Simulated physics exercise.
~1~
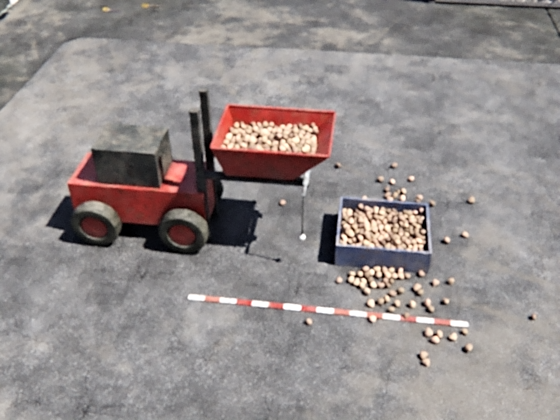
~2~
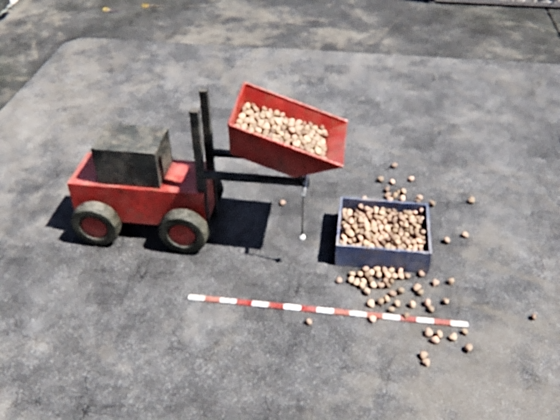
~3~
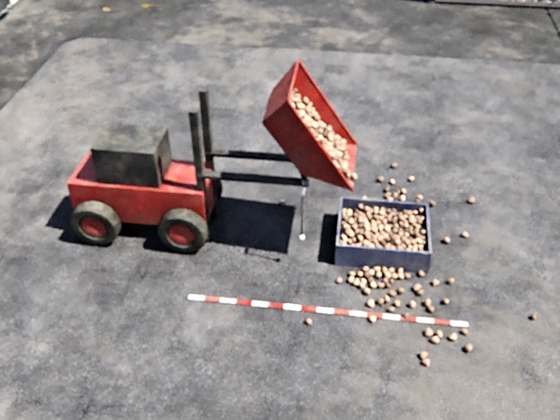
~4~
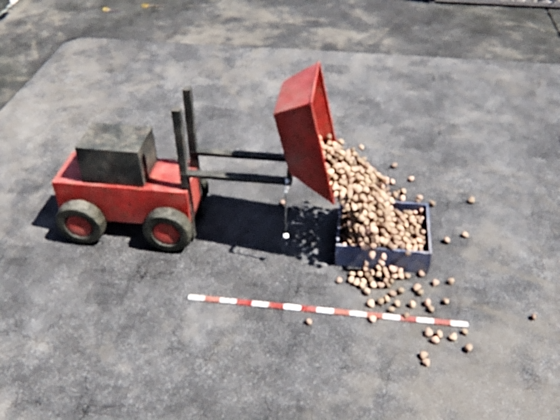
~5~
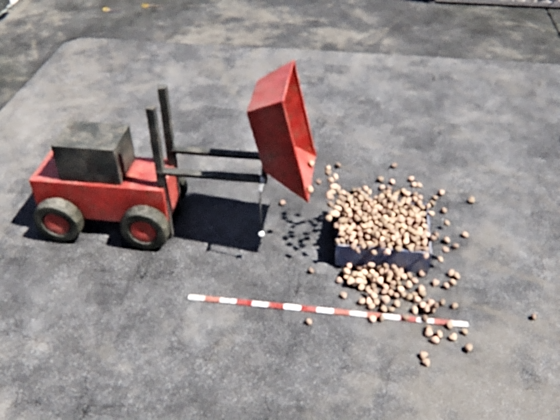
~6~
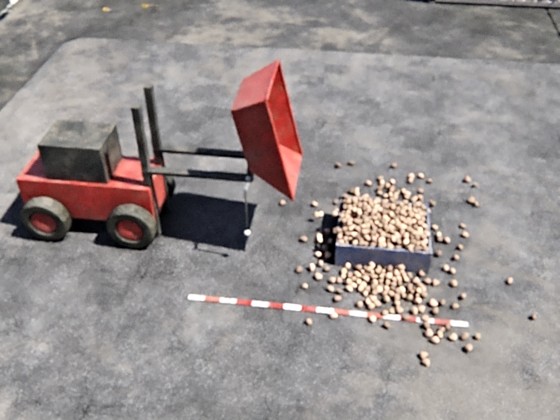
A red toy-like forklift with black masts and a dark cab stands at the left on grey paved ground, seen from above at an angle, holding a red skip of tan stones. To its right sits a blue-grey bin already filled with stones, others scattered around it, with a red and white striped staff lying in front. The skip tilts steeply to the right, and its stones pour into the bin as the forklift backs leftward. It ends with the emptied skip still tipped and the bin heaped high, more stones spilled around it.
